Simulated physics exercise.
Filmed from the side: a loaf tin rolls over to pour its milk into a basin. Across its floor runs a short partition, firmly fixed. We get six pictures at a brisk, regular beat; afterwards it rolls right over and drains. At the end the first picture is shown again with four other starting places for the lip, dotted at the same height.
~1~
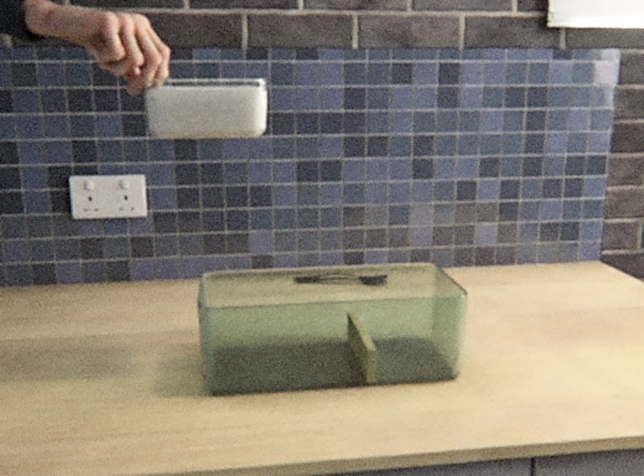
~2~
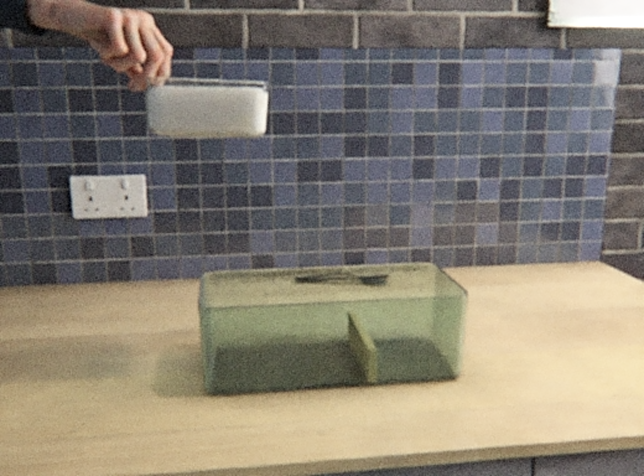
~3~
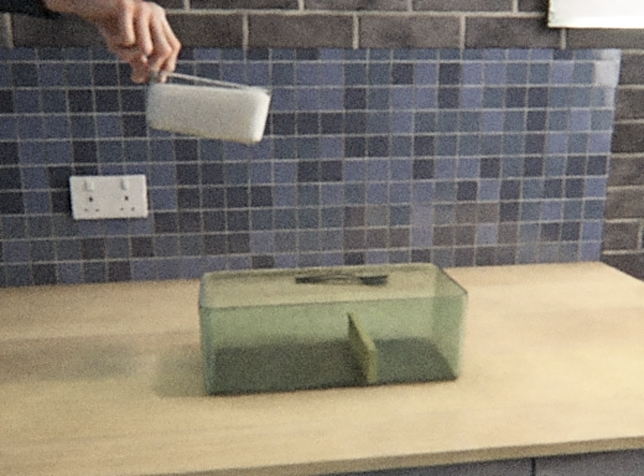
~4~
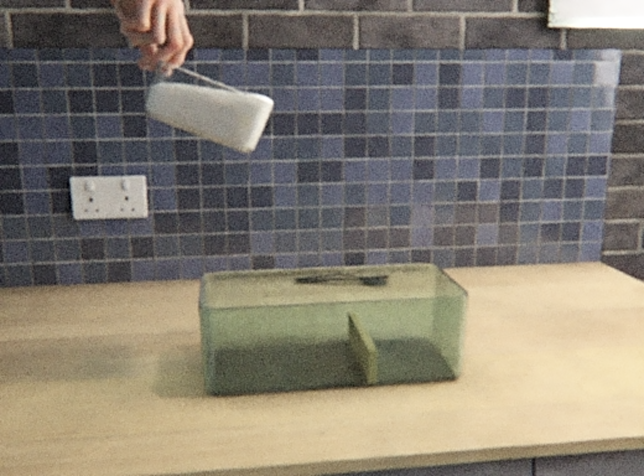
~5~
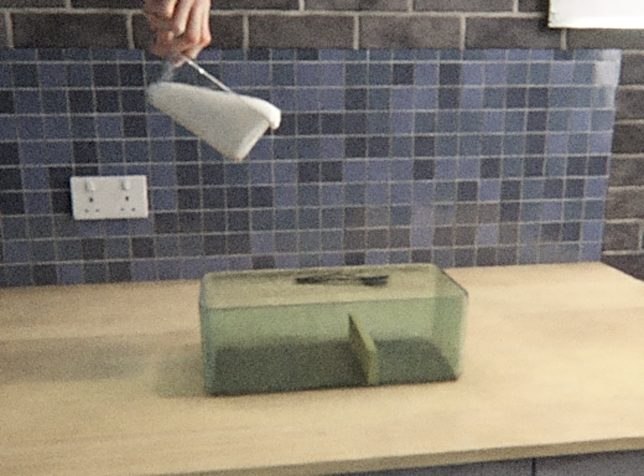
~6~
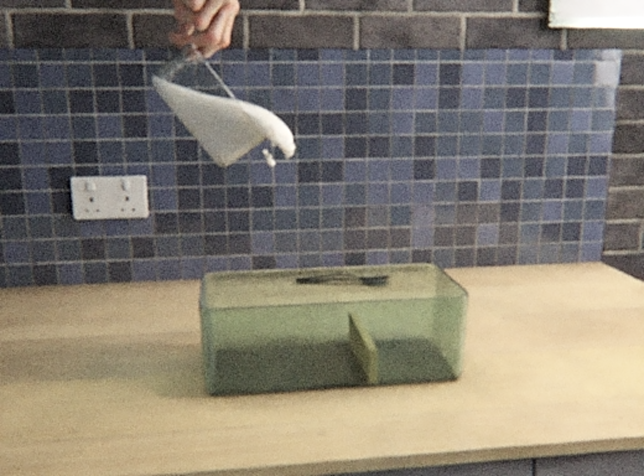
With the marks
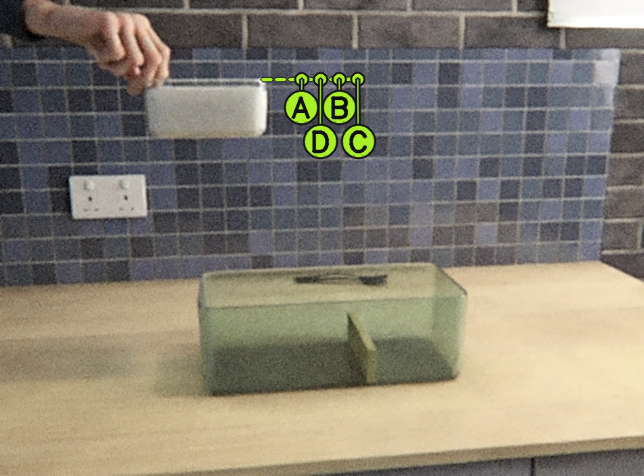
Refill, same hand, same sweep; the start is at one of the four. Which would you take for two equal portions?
A.
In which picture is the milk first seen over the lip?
Picture 4.
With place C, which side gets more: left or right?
The right one.
On the marked copy, A at (301, 79); B at (339, 79); C at (357, 79); D at (320, 79).
Choosing A, about 48 % ends left of the wall and 46 % right of it; 6 % is lost outside.
Choosing B, about 23 % ends left of the wall and 68 % right of it; 9 % is lost outside.
Choosing C, about 15 % ends left of the wall and 74 % right of it; 11 % is lost outside.
Choosing D, about 33 % ends left of the wall and 59 % right of it; 8 % is lost outside.
